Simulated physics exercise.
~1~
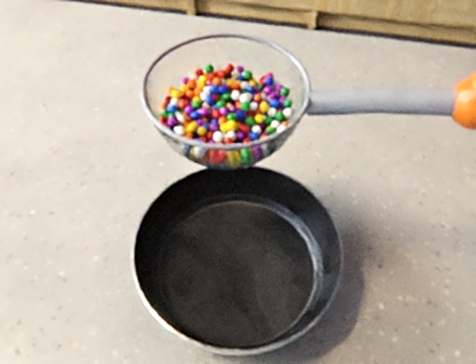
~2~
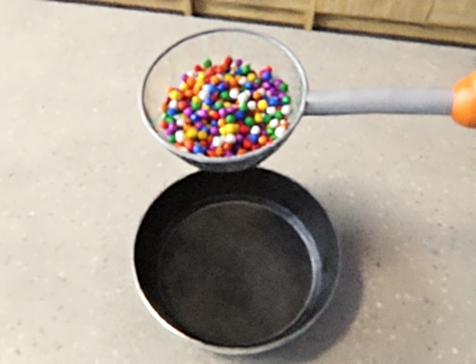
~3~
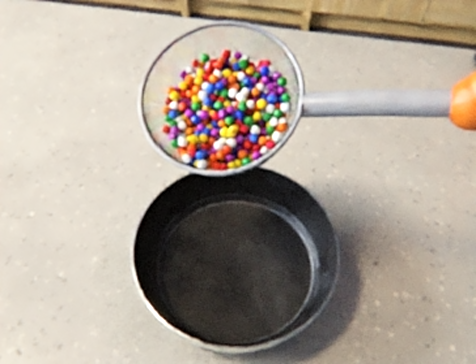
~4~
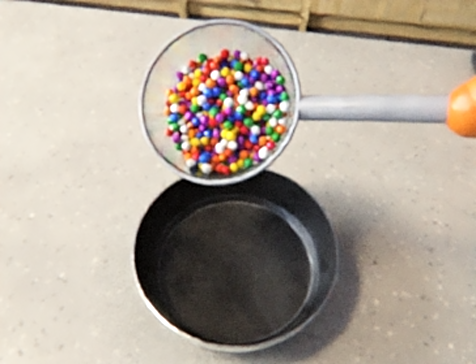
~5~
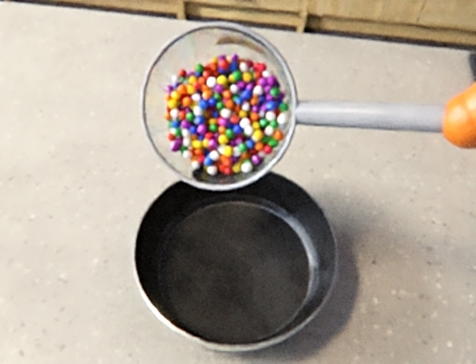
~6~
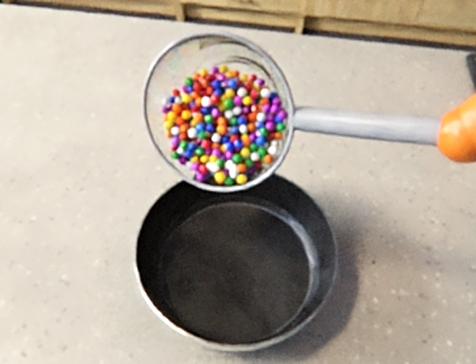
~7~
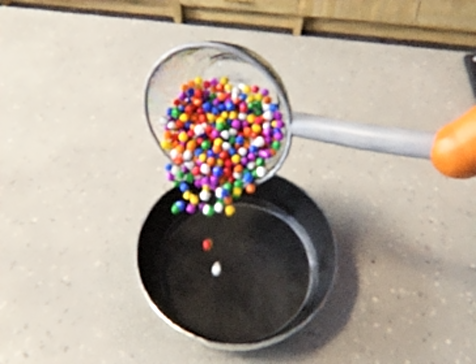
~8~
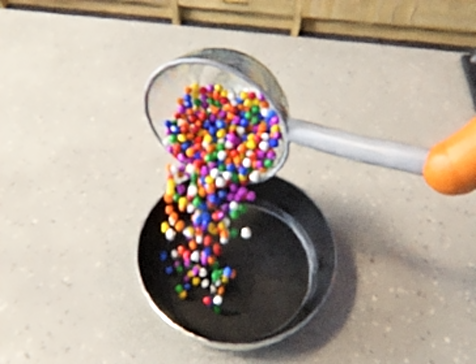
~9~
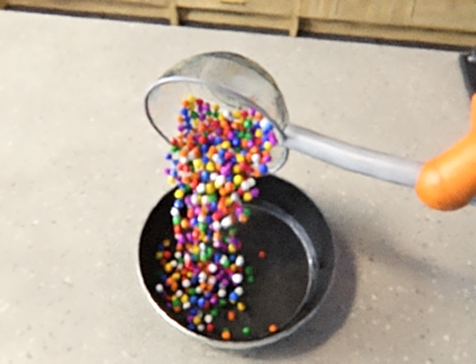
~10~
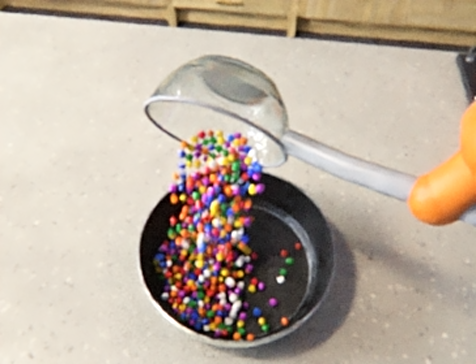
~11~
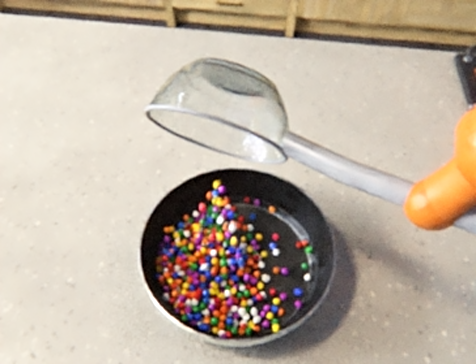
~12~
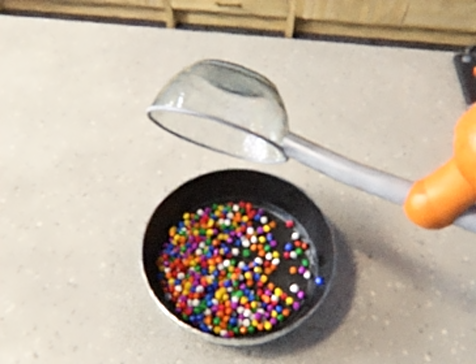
A clear ladle with a gray handle and an orange grip at the right, heaped with small multicolored plastic beads, hovers over a round dark pan on a speckled light gray countertop, seen from above at an angle, with wooden cabinetry along the top edge. The ladle tilts steadily, and its beads gather toward the lower rim. A few beads drop first, then a thick stream pours into the left side of the pan. As the ladle tips past its side, the last beads leave it and spread below. It ends empty, mouth downward, above beads covering much of the pan's bottom.
